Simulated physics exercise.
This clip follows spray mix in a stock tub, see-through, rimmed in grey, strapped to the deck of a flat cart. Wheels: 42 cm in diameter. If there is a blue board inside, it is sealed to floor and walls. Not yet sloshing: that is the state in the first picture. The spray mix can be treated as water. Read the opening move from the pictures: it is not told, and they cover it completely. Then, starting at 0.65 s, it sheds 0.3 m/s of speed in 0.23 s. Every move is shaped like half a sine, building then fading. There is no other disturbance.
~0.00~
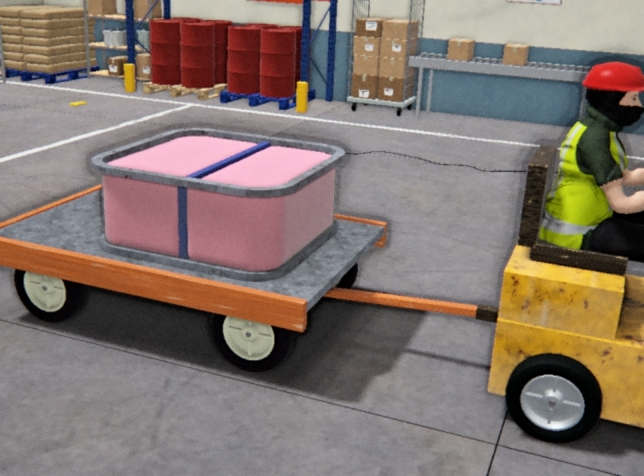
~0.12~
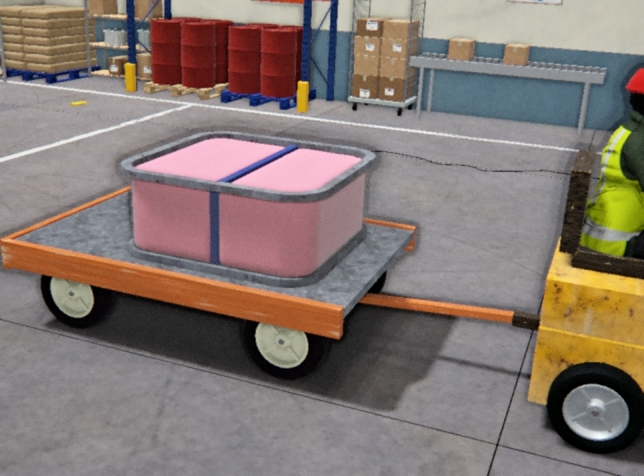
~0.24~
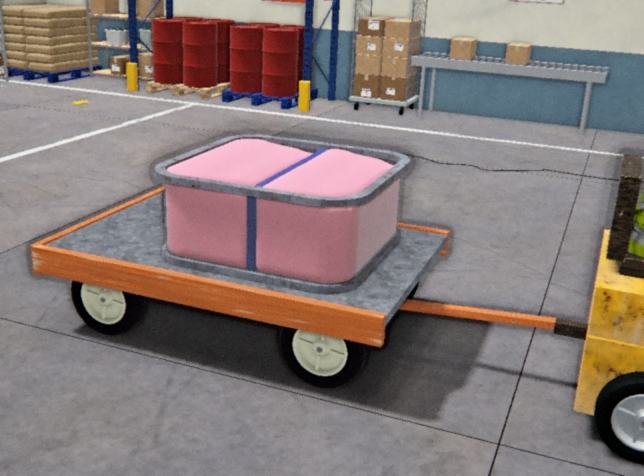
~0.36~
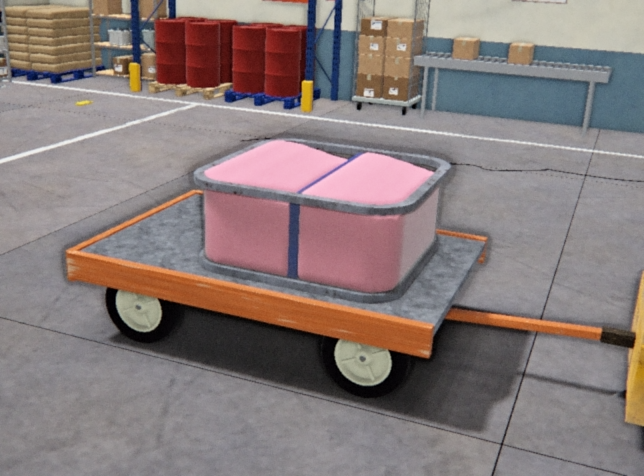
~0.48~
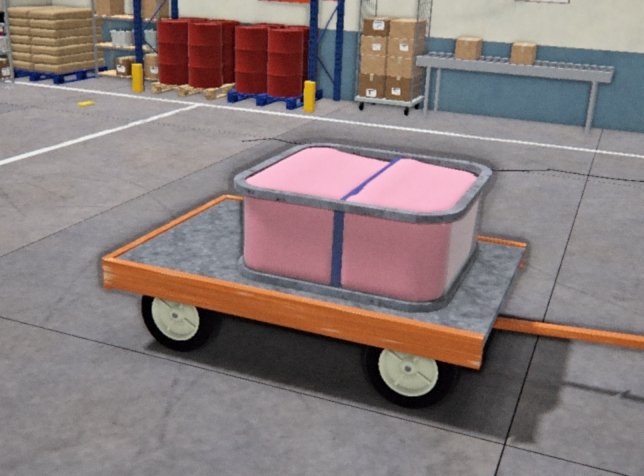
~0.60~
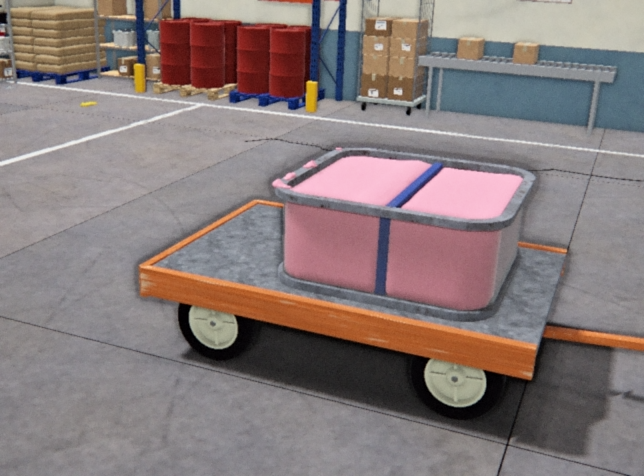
A see-through, grey-rimmed tub of pink liquid rode rightward on an orange-edged cart towed by a yellow vehicle, its surface briefly rising towards the back before looking nearly level again.
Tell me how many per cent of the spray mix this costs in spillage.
It costs close to 0 per cent.
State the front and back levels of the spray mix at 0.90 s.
Front 42 cm, back 34 cm.
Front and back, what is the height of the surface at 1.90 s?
I'd put it at about 38 cm in front and about 38 cm behind.
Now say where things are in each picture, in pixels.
The first frame shows the spray mix reaches (269, 188) at the front end; it reaches (117, 164) at the back end; no slope yet; board top at (181, 181); the front is on the right, levels are read along the near wall; a wheel hub at (41, 290).
The second frame shows the spray mix reaches (303, 192) at the front end; it reaches (147, 168) at the back end; no slope yet.
The third frame shows the spray mix reaches (342, 200) at the front end; it reaches (180, 170) at the back end; hardly any slope.
The fourth frame shows the spray mix reaches (387, 210) at the front end; it reaches (220, 173) at the back end; it is heaped 4° towards the back.
The fifth frame shows the spray mix reaches (434, 213) at the front end; it reaches (260, 182) at the back end; hardly any slope.
The sixth frame shows the spray mix reaches (483, 219) at the front end; it reaches (301, 192) at the back end; hardly any slope; a wheel hub at (210, 326).
After 0.90 s it stands 35 cm high behind and 42 cm in front; all of it is still inside.
After 1.40 s it stands 39 cm high behind and 38 cm in front; all of it is still inside.
After 1.90 s it stands 38 cm high behind and 38 cm in front; all of it is still inside.
After 3.87 s all of it is still inside.
